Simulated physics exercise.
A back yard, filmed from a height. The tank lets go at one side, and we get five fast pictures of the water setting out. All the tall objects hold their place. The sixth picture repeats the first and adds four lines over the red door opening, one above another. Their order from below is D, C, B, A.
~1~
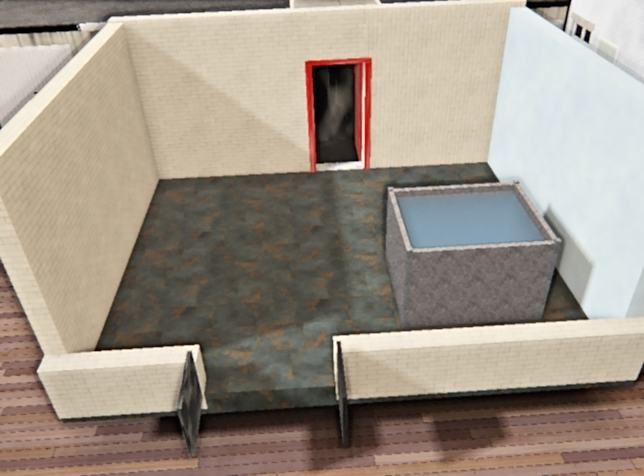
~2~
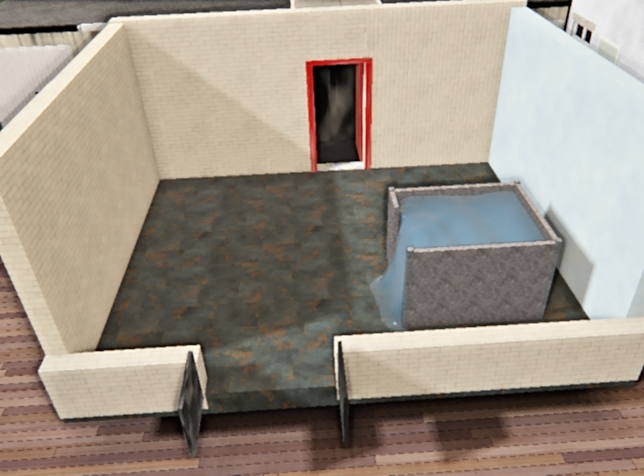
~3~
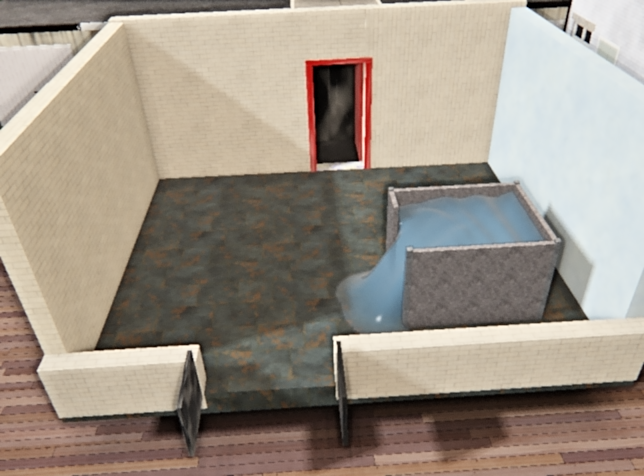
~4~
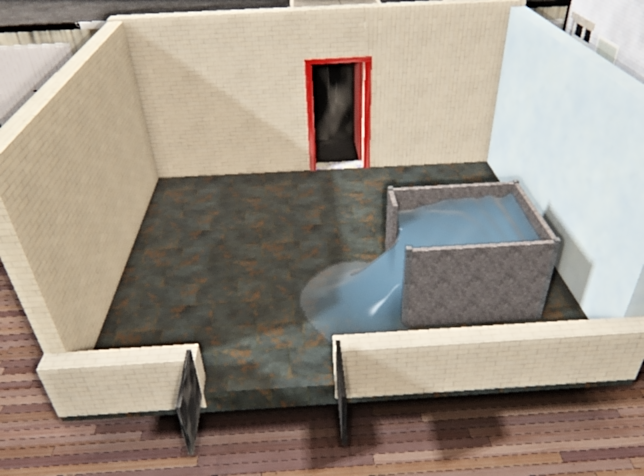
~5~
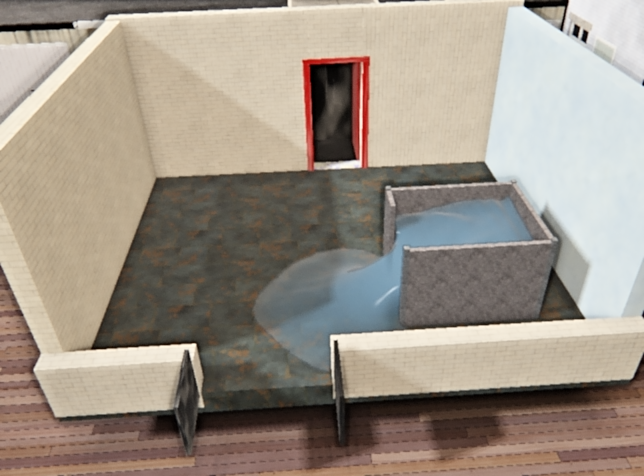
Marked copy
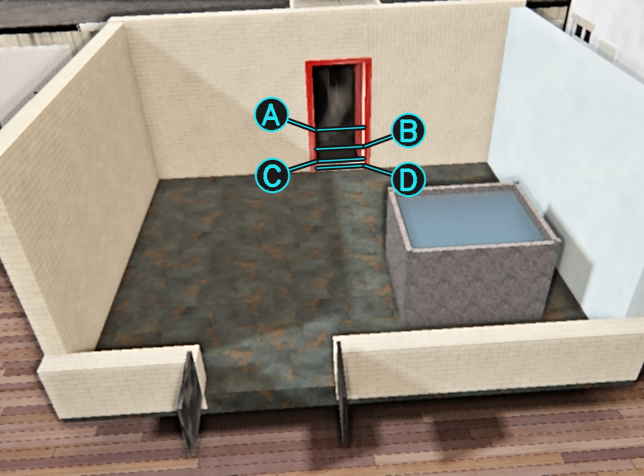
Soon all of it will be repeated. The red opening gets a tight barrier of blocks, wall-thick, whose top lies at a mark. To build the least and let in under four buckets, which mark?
D is the one.
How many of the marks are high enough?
All of the four.
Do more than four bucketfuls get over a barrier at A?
No, that is safe.
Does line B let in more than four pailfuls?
No, that is safe.
On the marked copy, A at (339, 128); B at (340, 147); C at (340, 160); D at (340, 166); from the bottom up D, C, B, A.
If A is chosen, nothing gets over.
If B is chosen, nothing gets over.
If C is chosen, nothing gets over.
If D is chosen, a splash gets over, under a bucket.
